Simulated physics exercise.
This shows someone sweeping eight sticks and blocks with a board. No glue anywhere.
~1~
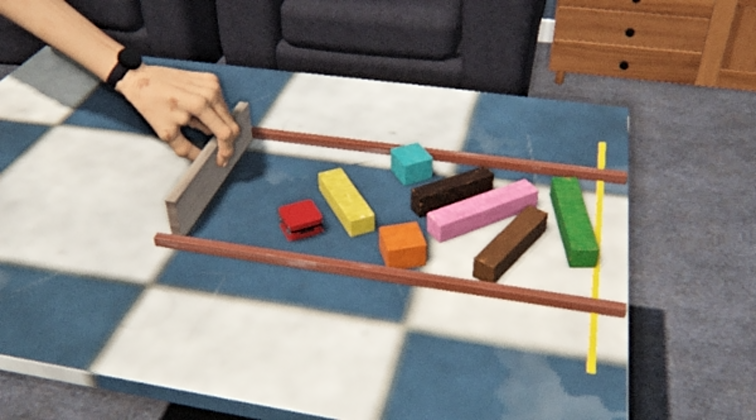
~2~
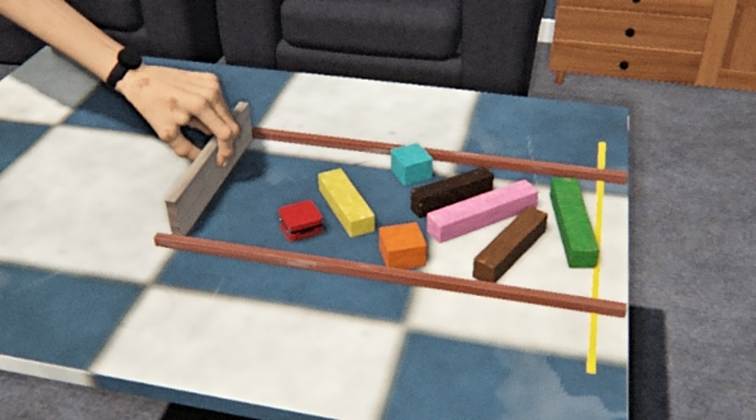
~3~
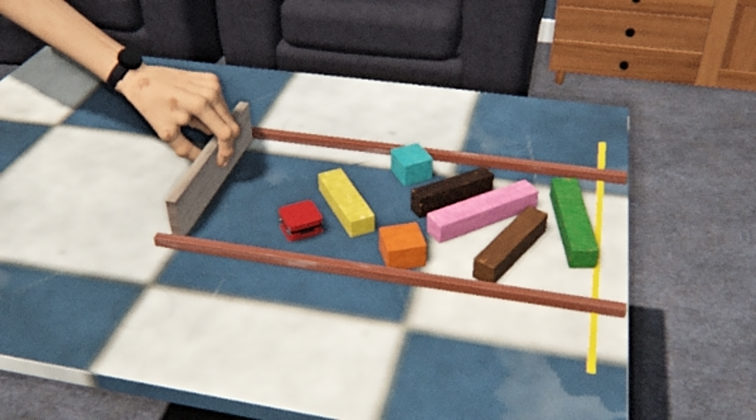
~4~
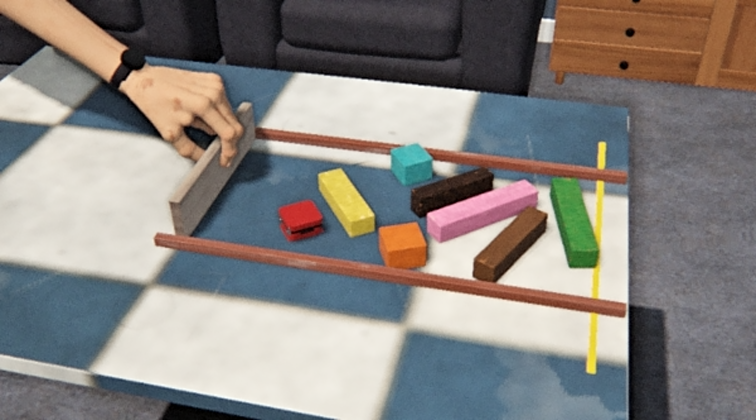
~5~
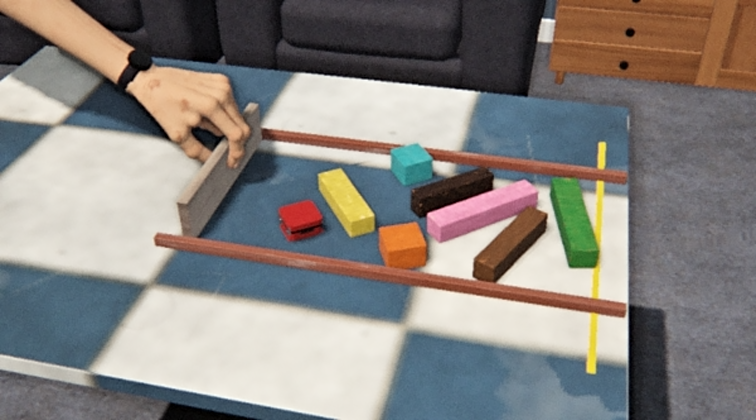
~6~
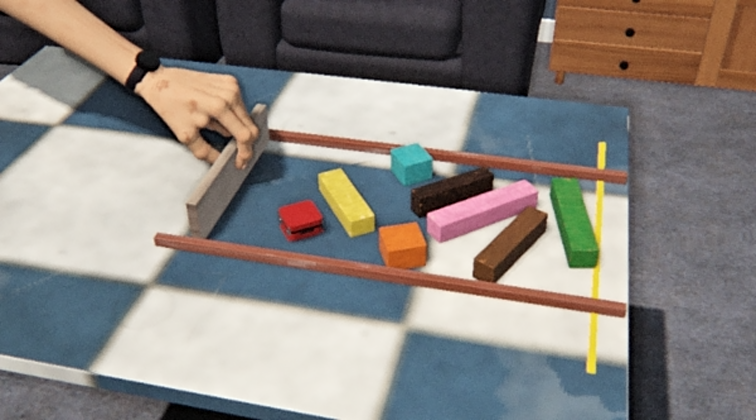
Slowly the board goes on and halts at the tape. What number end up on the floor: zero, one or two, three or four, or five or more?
In the end the number that fall off is five or more.
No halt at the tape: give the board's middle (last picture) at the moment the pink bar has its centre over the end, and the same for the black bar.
At (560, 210) for the pink bar; at (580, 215) for the black bar.
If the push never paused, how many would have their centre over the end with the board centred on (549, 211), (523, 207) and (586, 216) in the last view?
It would be 2, 1 and 5.
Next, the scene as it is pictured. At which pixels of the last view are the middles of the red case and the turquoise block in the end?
First (616, 280), then (618, 196).
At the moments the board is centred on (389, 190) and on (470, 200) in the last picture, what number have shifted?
The counts are 6 and 8.
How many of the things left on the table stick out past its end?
2 of them.
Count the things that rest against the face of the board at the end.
That makes 2.
Soon after, none off yet; green bar at rest near (573, 221); brown bar at rest near (511, 244); pink bar at rest near (483, 211).
At rest, the number that fall off is five or more; fallen, yellow bar, orange block, black bar, pink bar, brown bar and green bar.
